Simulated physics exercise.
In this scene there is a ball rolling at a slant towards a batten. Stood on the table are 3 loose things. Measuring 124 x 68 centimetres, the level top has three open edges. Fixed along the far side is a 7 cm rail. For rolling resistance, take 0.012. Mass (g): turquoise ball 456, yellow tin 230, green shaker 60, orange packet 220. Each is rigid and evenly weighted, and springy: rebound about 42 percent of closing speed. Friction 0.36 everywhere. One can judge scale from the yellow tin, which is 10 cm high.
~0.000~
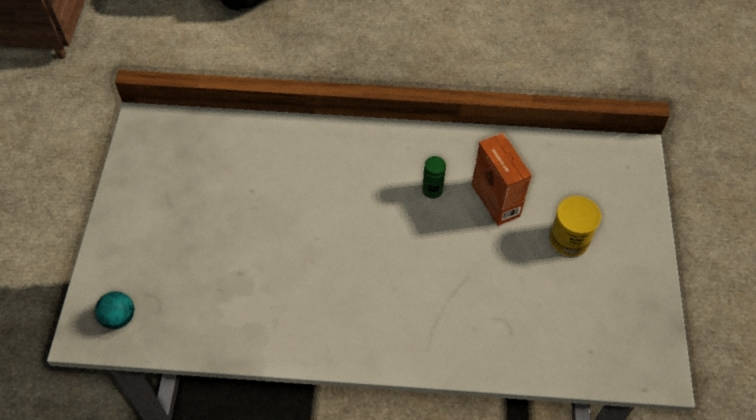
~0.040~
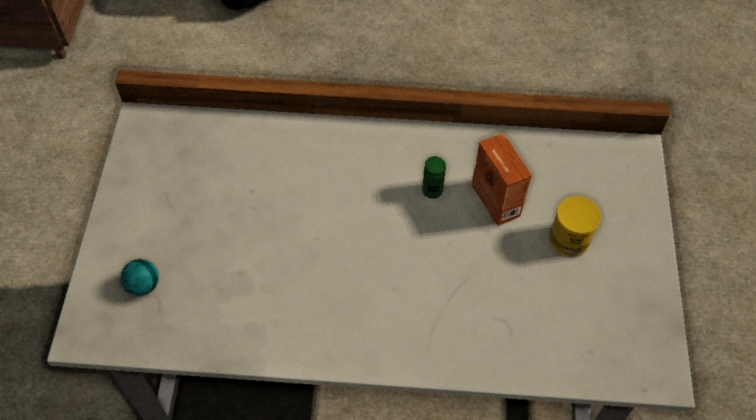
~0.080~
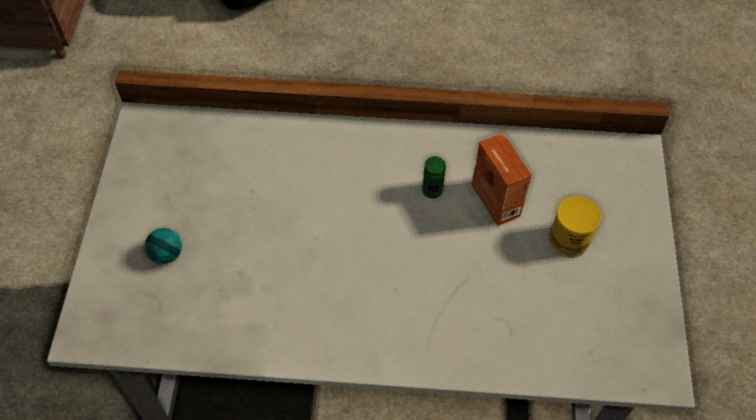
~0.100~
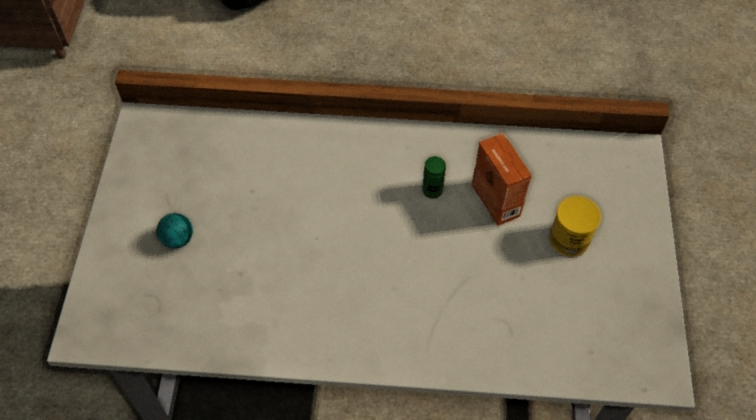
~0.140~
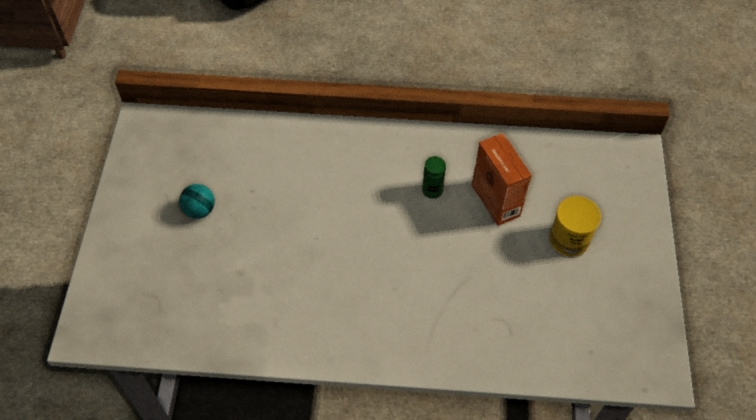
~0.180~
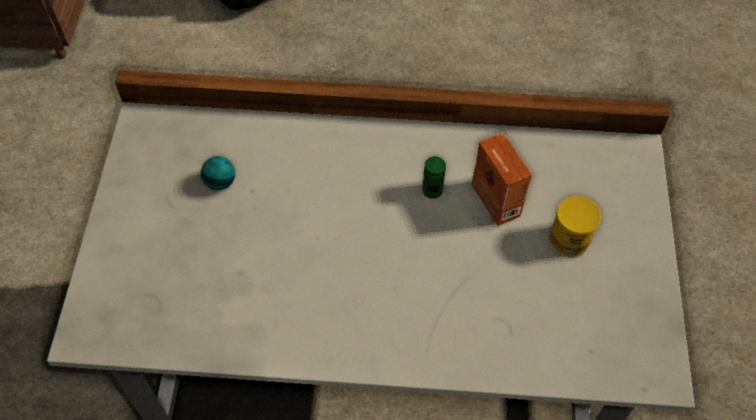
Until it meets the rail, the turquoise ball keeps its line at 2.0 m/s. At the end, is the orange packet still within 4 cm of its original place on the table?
Not displaced.
After 0.48 s, turquoise ball near (311, 163).
After 1.08 s, turquoise ball near (465, 263).
After 1.68 s, turquoise ball near (628, 369).
After 2.18 s, things are still on the move.
By the end (2.4 s), all 3 in place, give or take 4 cm. Seen from the same camera at the end, orange packet near (500, 180).
